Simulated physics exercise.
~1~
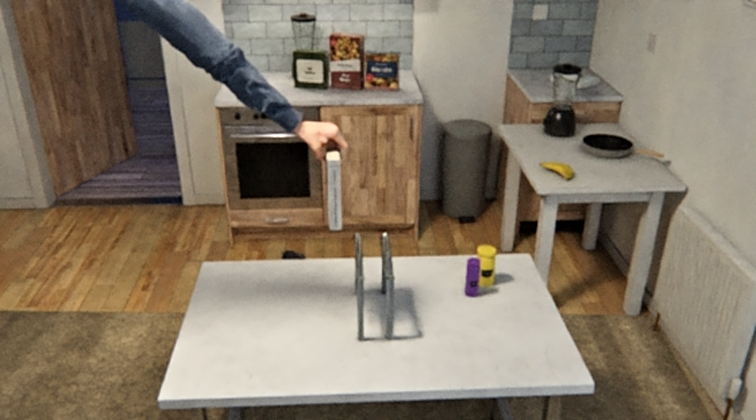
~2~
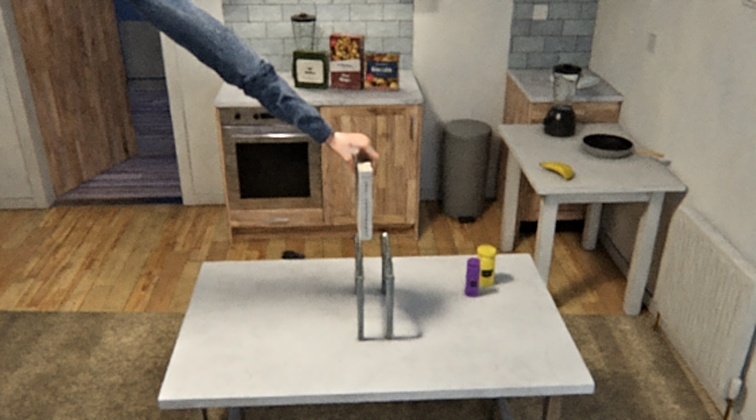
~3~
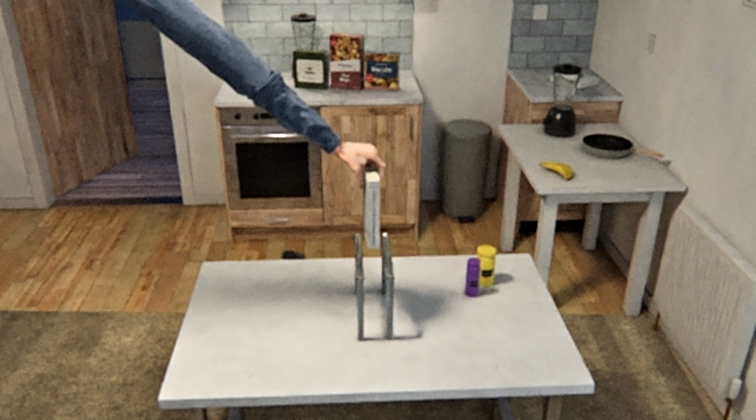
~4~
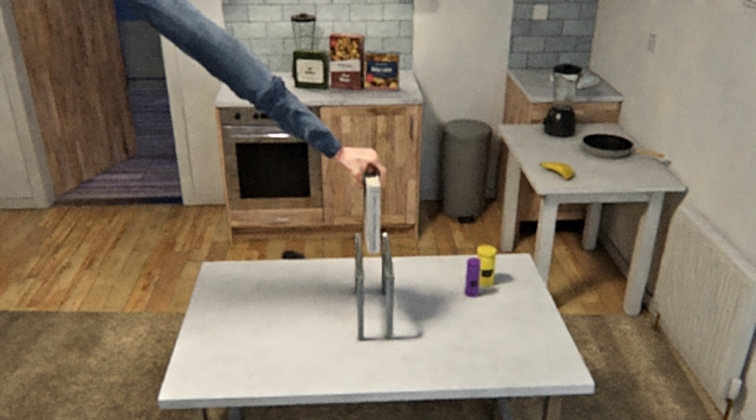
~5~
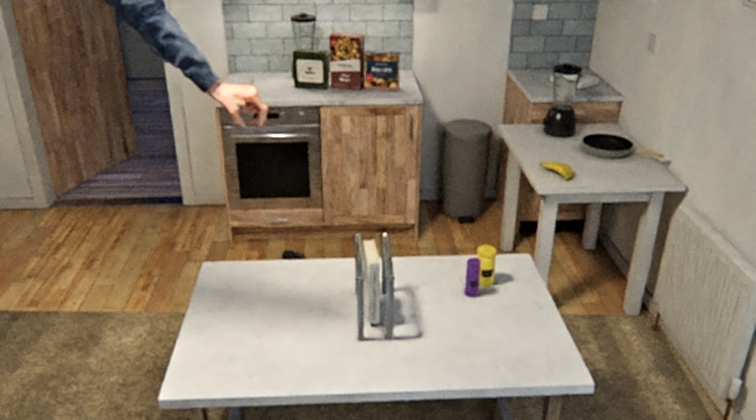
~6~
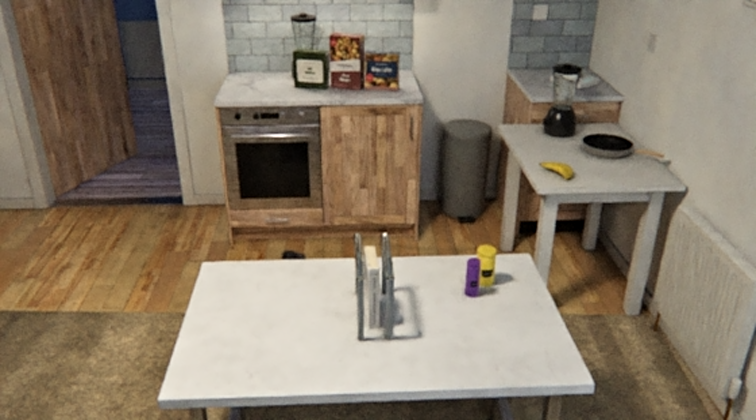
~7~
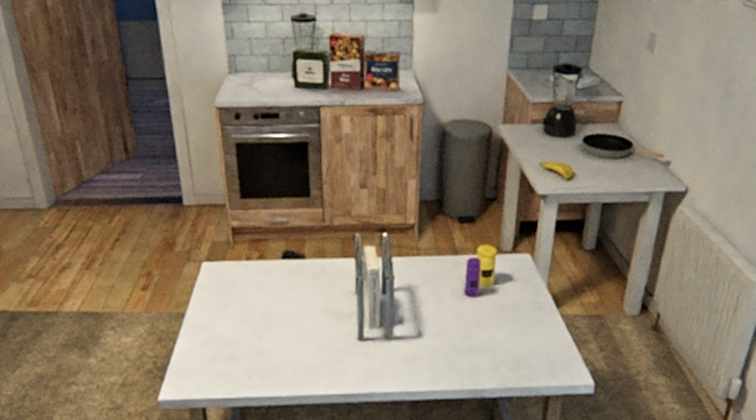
A hand lowers a white book between two upright supports, releases it, and withdraws.
